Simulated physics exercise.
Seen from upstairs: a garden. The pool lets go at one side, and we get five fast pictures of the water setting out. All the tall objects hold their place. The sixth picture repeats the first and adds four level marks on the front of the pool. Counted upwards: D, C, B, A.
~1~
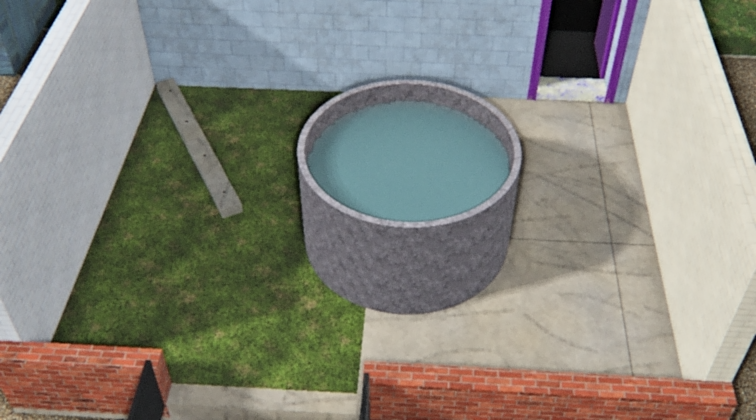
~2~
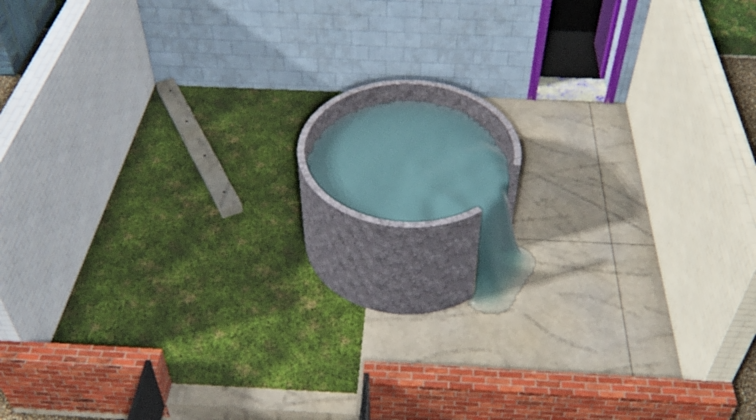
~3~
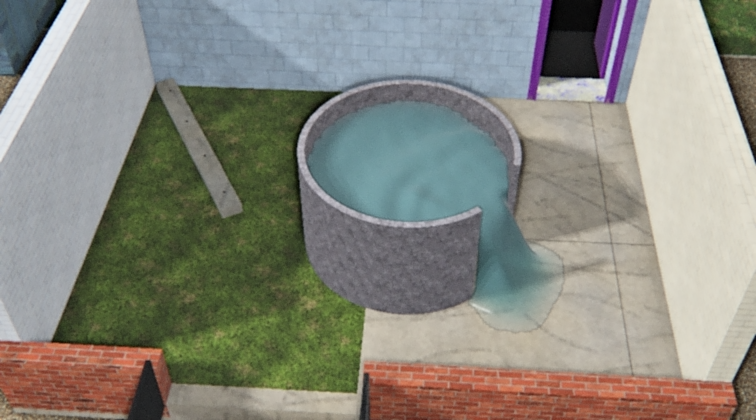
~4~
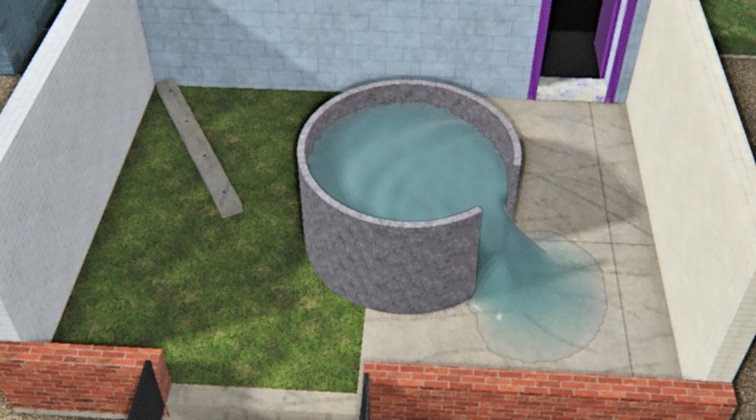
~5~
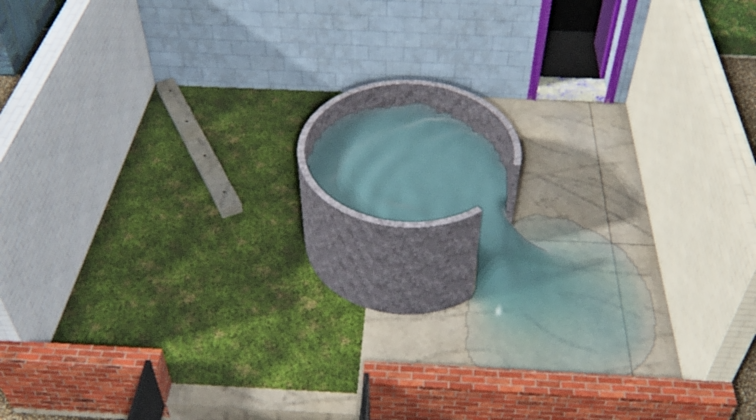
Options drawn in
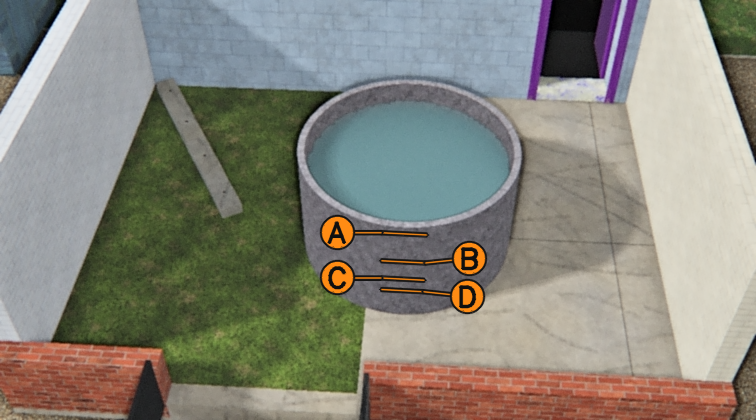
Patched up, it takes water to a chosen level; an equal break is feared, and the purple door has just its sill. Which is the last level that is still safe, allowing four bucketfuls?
Use line B.
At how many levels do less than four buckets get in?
Three.
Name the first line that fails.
A it is.
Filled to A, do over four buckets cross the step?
Yes, that goes wrong.
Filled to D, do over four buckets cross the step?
No.
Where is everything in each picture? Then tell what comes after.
Water in the pool at rest, its middle at (409, 163); foot of the purple doorway at (570, 100); open gate at (262, 352).
Water covers 1 % of the ground and shows as far out as (525, 253).
Water covers 3 % of the ground and shows as far out as (529, 321).
Water covers 7 % of the ground and shows as far out as (599, 282).
Water covers 13 % of the ground and shows as far out as (639, 312).
On the marked copy, A at (404, 233); B at (403, 261); C at (402, 279); D at (402, 290); from the bottom up D, C, B, A.
Choosing A, about 14 bucketfuls get in.
Choosing B, a bucket or two gets in.
Choosing C, nothing gets over.
Choosing D, nothing gets over.
